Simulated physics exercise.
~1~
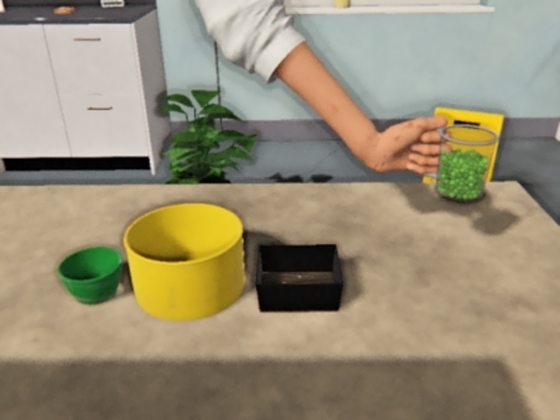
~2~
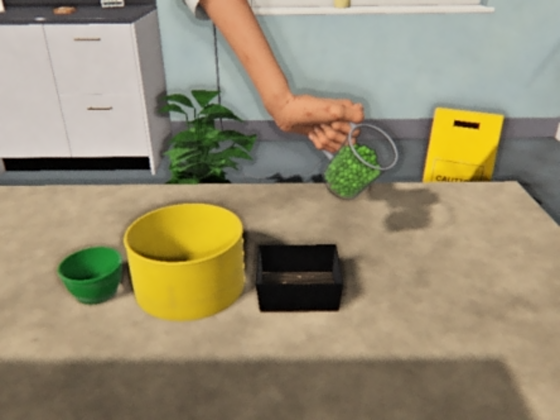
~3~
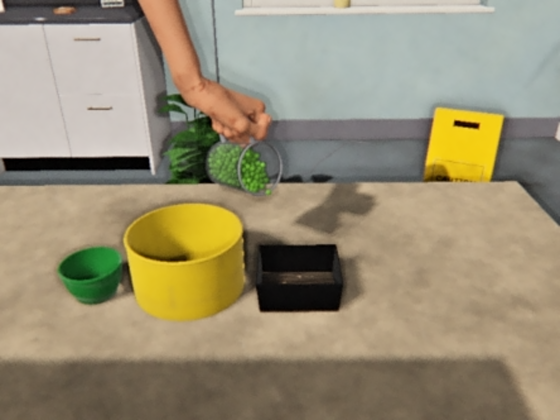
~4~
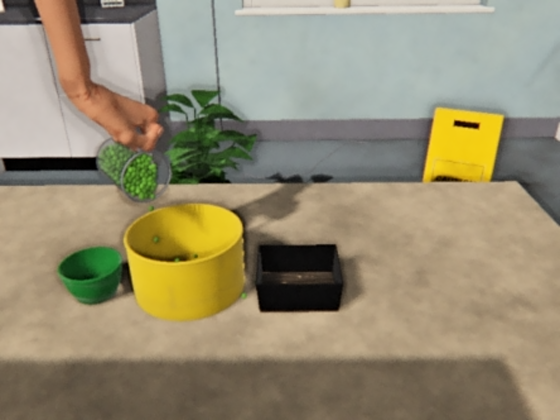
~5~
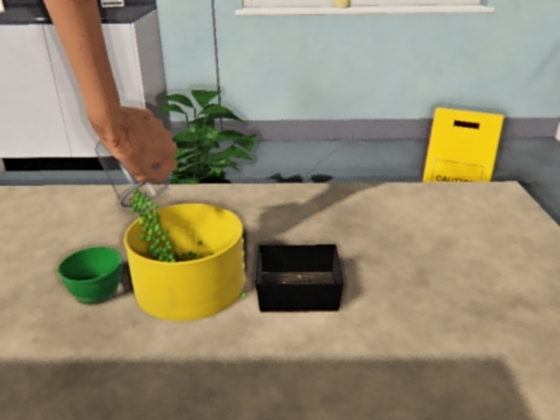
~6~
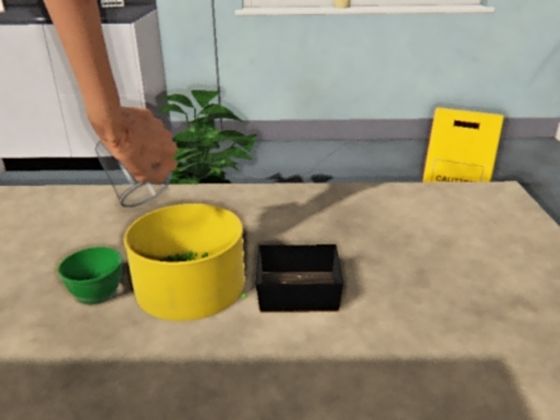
On a stone-coloured counter, a hand carries a clear cup of green peas left and tips them all into a yellow pot.
